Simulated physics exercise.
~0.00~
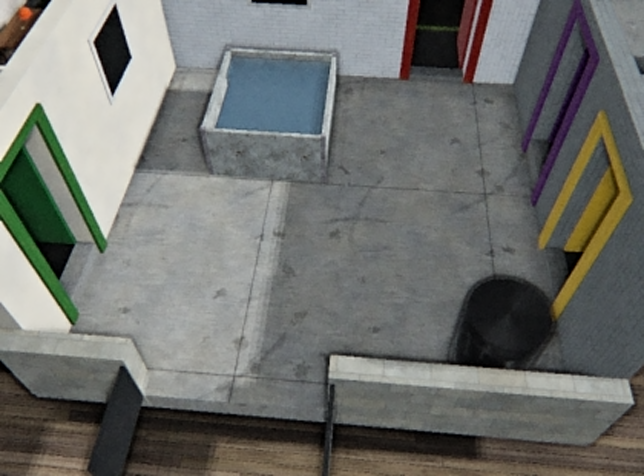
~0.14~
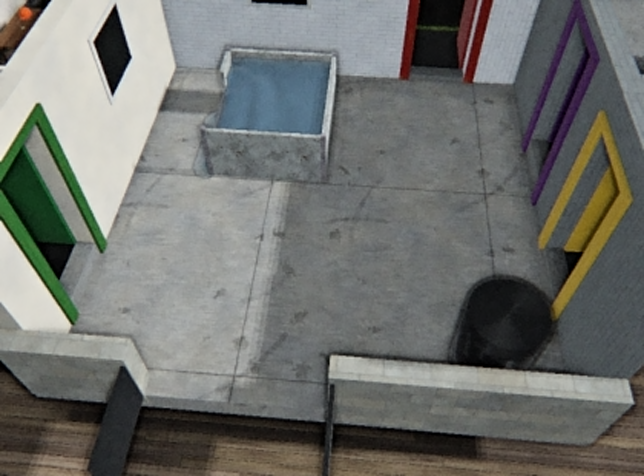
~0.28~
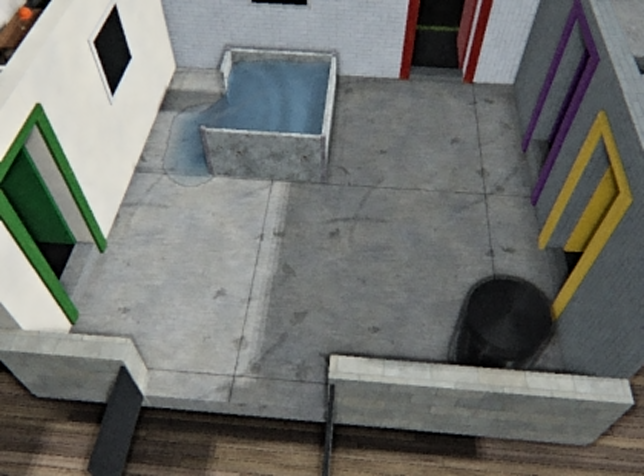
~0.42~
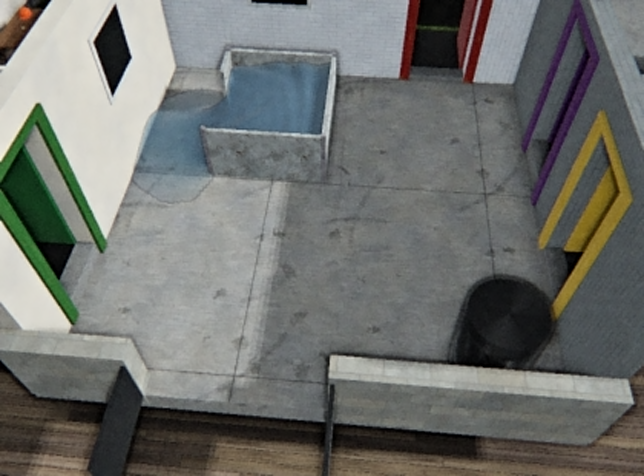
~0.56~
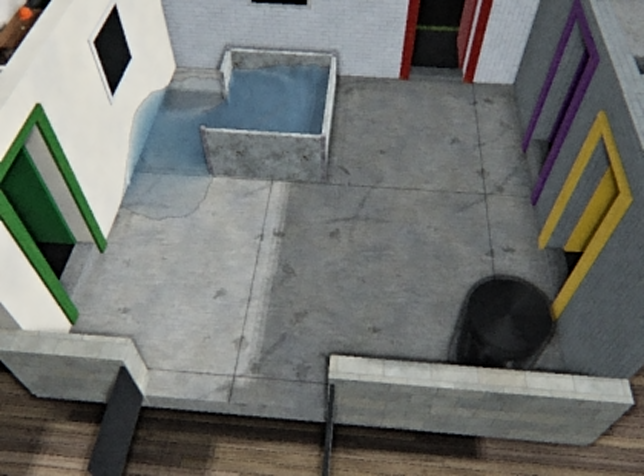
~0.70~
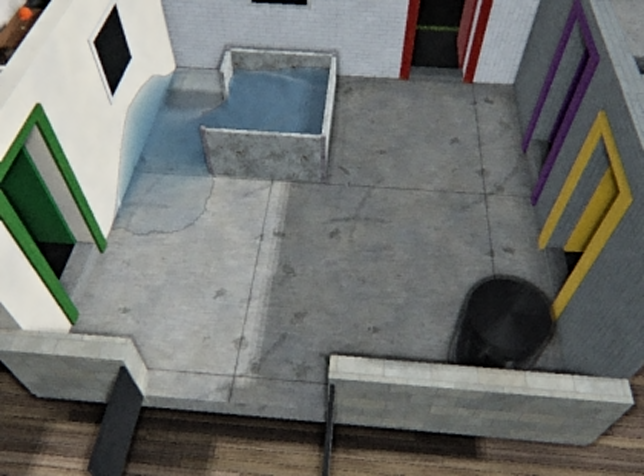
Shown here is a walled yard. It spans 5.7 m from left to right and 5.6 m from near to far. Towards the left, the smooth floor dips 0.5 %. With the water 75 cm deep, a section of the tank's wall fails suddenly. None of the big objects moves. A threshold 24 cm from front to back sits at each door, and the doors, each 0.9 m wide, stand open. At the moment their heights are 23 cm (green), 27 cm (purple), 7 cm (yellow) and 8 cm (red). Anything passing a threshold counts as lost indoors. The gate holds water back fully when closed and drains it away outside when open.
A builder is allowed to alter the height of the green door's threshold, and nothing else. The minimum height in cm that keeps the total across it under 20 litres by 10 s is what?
It is close to 7 cm.
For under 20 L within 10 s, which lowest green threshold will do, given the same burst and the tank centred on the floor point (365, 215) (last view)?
25 cm or thereabouts.
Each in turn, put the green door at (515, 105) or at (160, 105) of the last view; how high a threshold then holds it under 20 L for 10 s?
About 16 cm for the first and 34 cm for the second.
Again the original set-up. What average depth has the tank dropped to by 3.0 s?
The mean depth is roughly 19 cm.
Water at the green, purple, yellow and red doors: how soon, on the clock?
Green: 1.0 s; purple: 3.8 s; yellow: 5.0 s; red: 2.6 s.
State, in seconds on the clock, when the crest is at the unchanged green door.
Peak: Close to 1.6 s.
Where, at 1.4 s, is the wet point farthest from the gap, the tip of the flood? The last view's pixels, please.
Pixel: About (62, 352).
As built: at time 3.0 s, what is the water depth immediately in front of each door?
Depths in cm: Green 8, purple 0, yellow 0, red 9.
After 1.4 s water covers 20 % of the floor, deepest (50 cm) near (157, 147); 10 cm at the green door, 0 litres in over its 23 cm threshold.
After 3.0 s water covers 50 % of the floor, deepest (28 cm) near (174, 73); 8 cm at the green door, 0 litres in over its 23 cm threshold.
After 10.0 s water covers 100 % of the floor, deepest (10 cm) near (528, 406); 6 cm at the green door, 0 litres in over its 23 cm threshold.
At the green door as built, the water arrived by 1.1 s and peaked near 11 cm at 1.6 s.
With a threshold of 6 cm, 28 litres would have come in within the 10 s; with 8.5 cm, 10 litres. So under 20 litres takes about 7 cm.
